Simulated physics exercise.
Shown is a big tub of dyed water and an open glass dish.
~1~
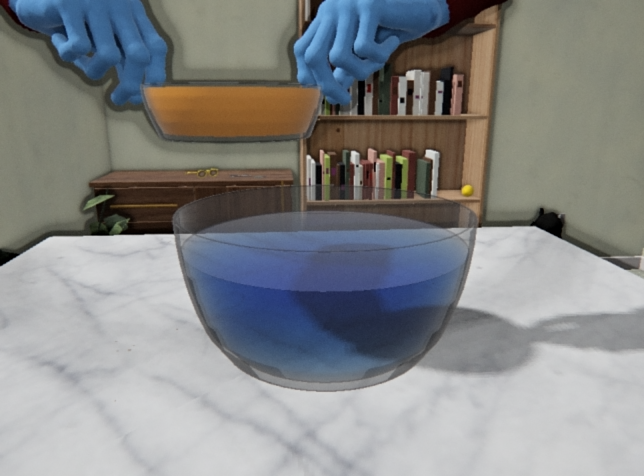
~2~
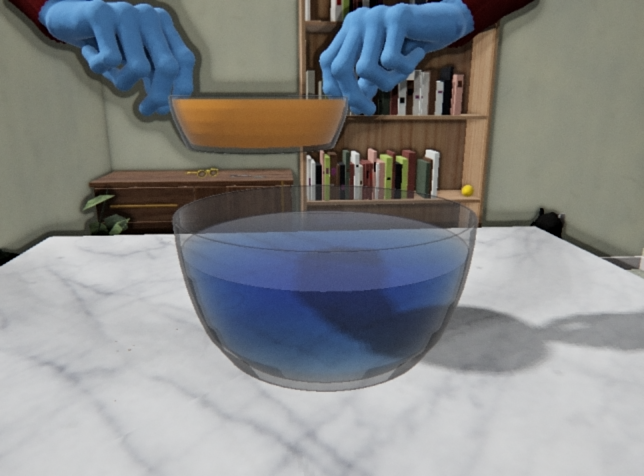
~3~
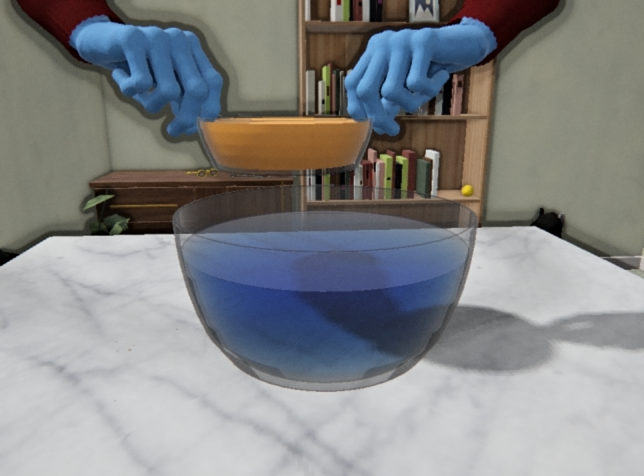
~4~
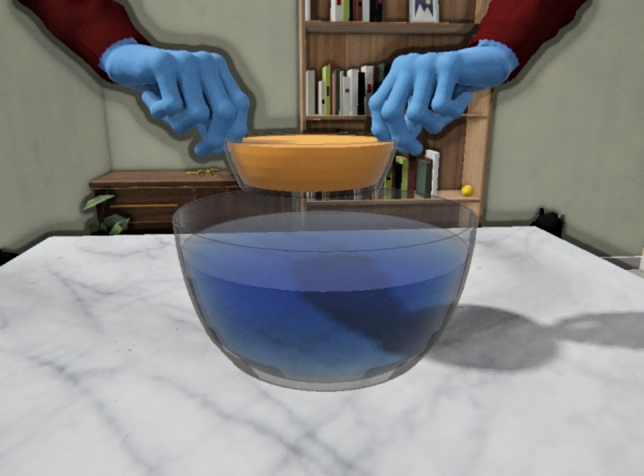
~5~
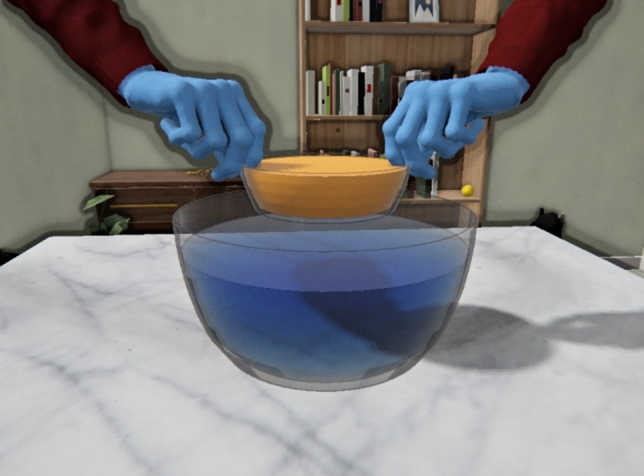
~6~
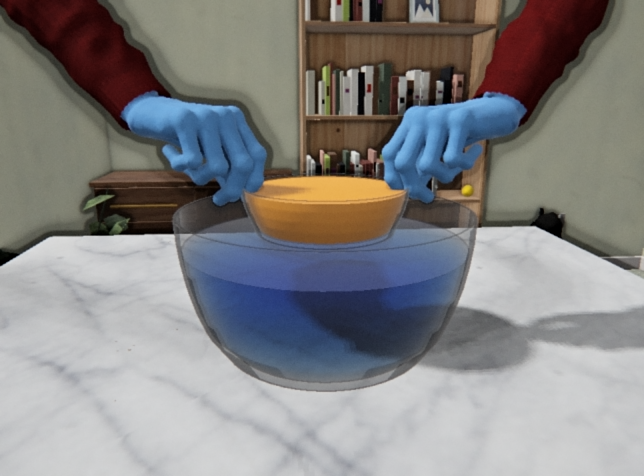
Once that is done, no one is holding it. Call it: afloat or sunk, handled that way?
Sunk.
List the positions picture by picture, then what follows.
In the first frame, dish (236, 109) nearly full; above the big tub.
In the second frame, dish nearly full, surface at (261, 101); coming down.
In the third frame, dish (286, 139) nearly full; lower.
In the fourth frame, dish nearly full, surface at (311, 141); lower still.
In the fifth frame, dish (325, 182) nearly full; close to the surface.
In the sixth frame, dish nearly full, surface at (325, 189); just over the surface.
Soon after, the dish dips into the dyed water.
Later, dyed water pours in over its rim.
In the end, the dish lies on the bottom.
